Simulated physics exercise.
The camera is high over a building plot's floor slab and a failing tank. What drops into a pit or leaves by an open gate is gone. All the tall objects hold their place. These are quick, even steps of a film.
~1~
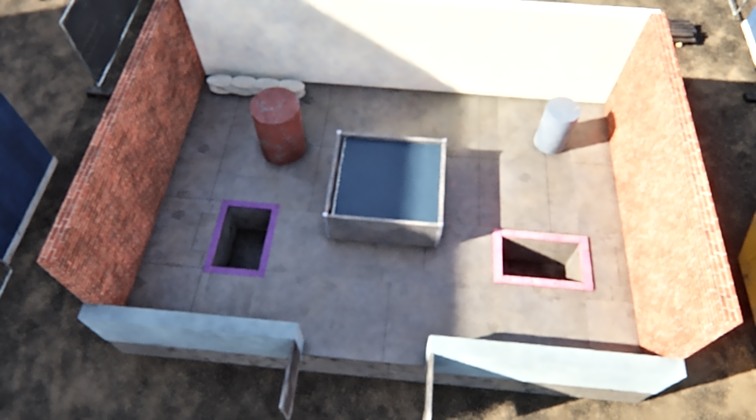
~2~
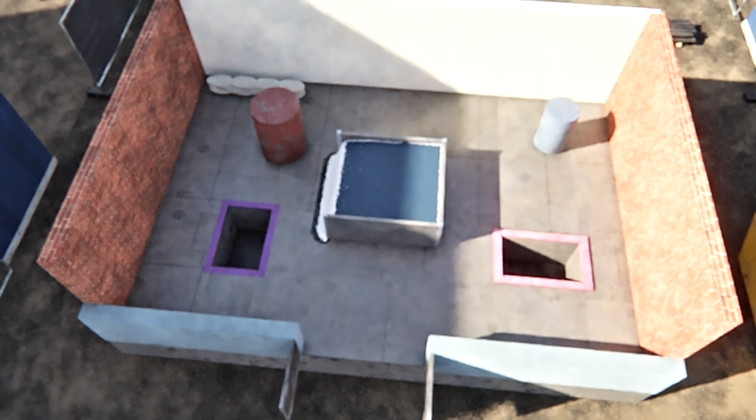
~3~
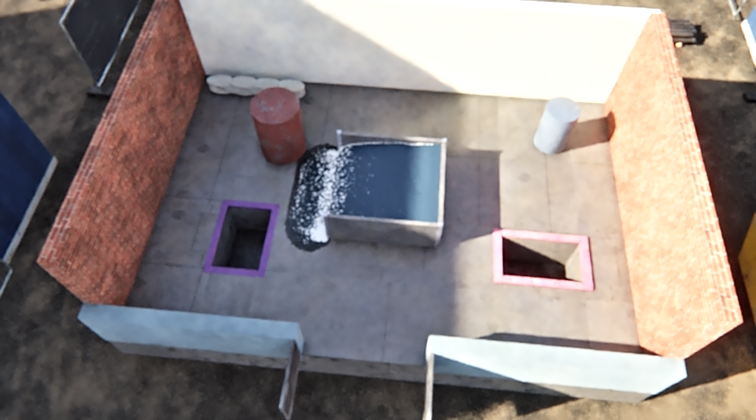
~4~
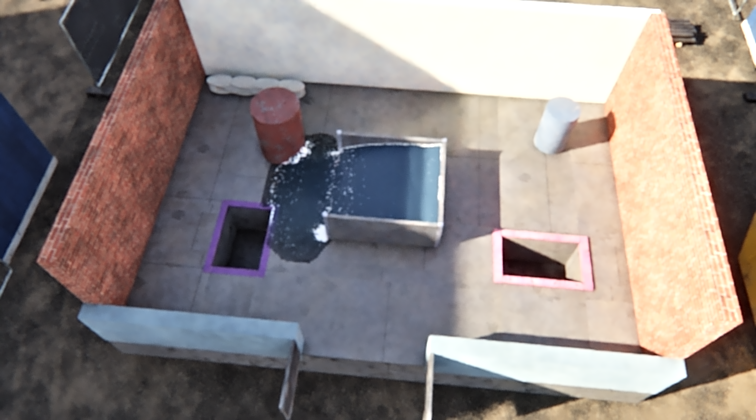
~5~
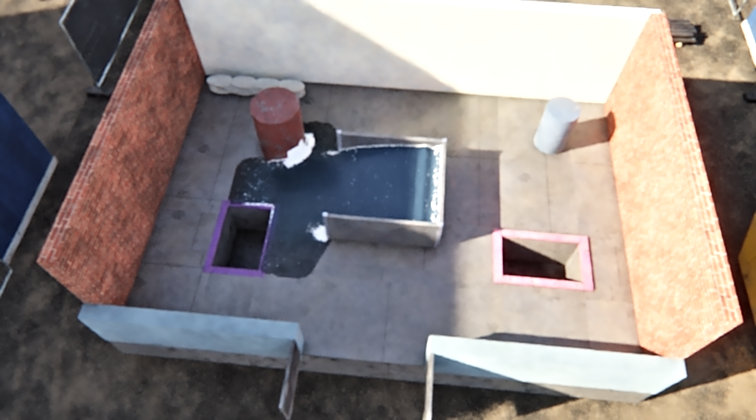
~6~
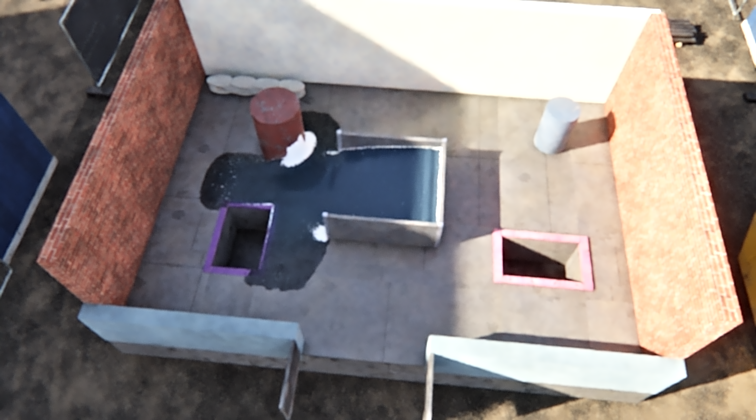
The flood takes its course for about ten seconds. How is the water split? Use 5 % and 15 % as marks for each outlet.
The gate takes not even 5 %; the pink pit takes not even 5 %; the purple pit takes above 15 %.
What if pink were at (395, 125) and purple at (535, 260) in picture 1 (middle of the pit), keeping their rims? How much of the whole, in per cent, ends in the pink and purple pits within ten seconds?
Parts in a hundred: Pink 4, purple 8.
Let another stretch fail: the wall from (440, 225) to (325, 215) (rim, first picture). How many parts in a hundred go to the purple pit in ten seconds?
In per cent: Purple 4.
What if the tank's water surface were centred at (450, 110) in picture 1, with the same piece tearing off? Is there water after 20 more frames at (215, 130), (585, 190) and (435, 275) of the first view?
In that order: Under water, no water, not flooded.
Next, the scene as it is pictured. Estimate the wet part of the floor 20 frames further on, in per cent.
Near 40 in a hundred.
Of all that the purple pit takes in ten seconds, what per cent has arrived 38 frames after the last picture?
About 85 per cent.
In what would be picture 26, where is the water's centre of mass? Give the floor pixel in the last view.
At about (275, 180).
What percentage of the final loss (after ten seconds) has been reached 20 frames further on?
About 65 per cent.
A moment on, water covers 20 % of the floor; the gate 0 %, the pink pit 0 %, the purple pit 12 %.
Next, water covers 30 % of the floor; the gate 0 %, the pink pit 0 %, the purple pit 23 %.
Then, water covers 40 % of the floor; the gate 0 %, the pink pit 0 %, the purple pit 32 %.
Later, water covers 60 % of the floor; the gate 0 %, the pink pit 0 %, the purple pit 41 %.
In the end, water covers 85 % of the floor; the gate 1 %, the pink pit 0 %, the purple pit 47 %.
